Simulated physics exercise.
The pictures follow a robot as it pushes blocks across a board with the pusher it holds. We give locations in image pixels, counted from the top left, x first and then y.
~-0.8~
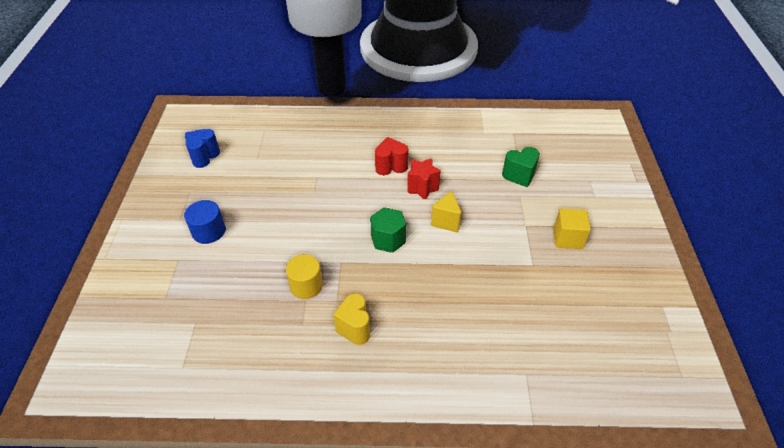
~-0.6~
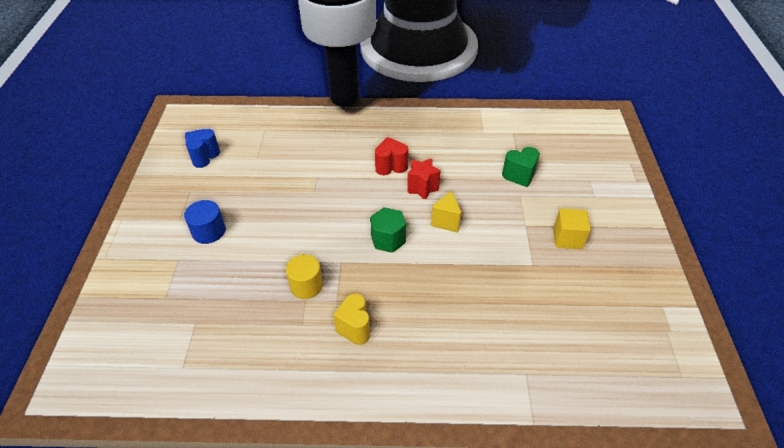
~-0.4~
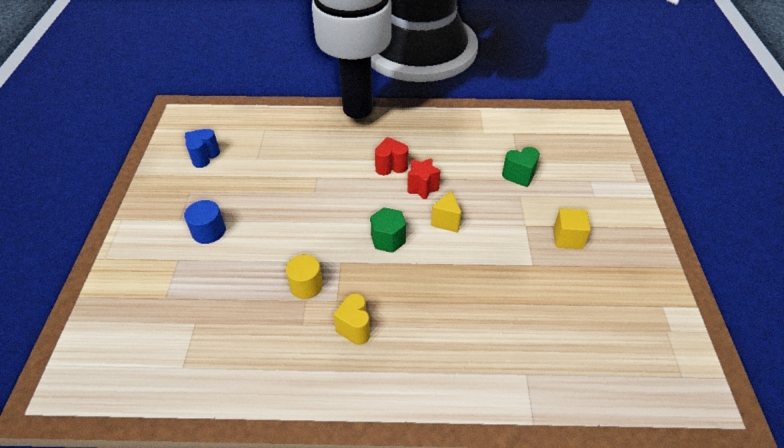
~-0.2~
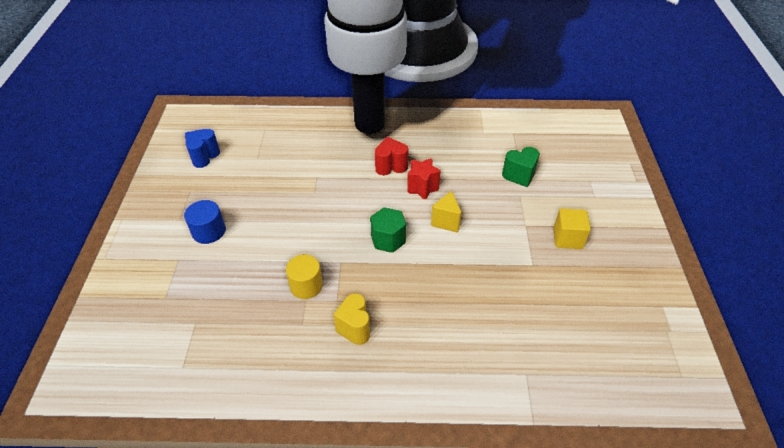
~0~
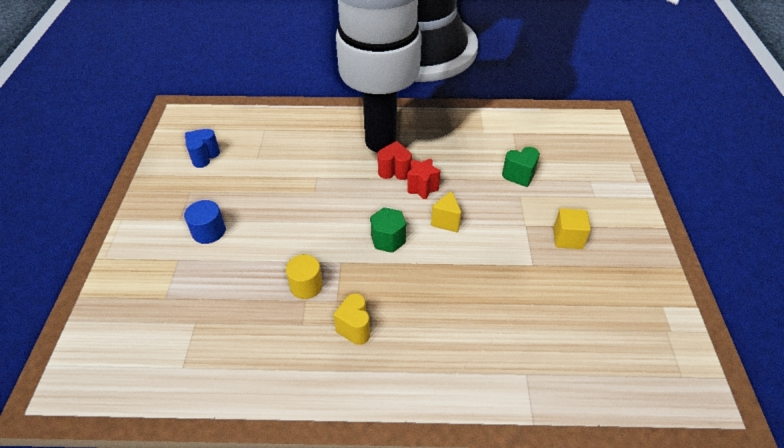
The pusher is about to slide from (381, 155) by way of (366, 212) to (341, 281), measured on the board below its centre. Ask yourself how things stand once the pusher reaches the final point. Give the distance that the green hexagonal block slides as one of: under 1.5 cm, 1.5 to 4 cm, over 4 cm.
Moves under 1.5 cm.
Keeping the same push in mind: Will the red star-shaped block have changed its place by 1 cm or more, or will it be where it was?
By the end it has moved.
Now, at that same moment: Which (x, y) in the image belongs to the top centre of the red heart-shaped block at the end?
Its top middle will sit at (403, 168).
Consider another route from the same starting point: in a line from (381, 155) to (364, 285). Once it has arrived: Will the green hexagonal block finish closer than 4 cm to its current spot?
In short: Yes.
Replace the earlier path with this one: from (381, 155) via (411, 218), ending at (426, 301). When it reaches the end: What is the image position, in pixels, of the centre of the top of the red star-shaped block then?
At roughly (449, 188).
What follows on the original path. One third of the way, pusher (372, 181); red heart-shaped block (403, 168), turned 40° anticlockwise; red star-shaped block (433, 173).
Two thirds of the way, pusher (358, 223); green hexagonal block (390, 224), turned 20° anticlockwise; red heart-shaped block (403, 168), turned 40° anticlockwise; red star-shaped block (433, 173).
At the end, pusher (340, 270); yellow circle in place; green hexagonal block (391, 225), turned 30° anticlockwise; red heart-shaped block (403, 168), turned 40° anticlockwise; red star-shaped block (433, 173).
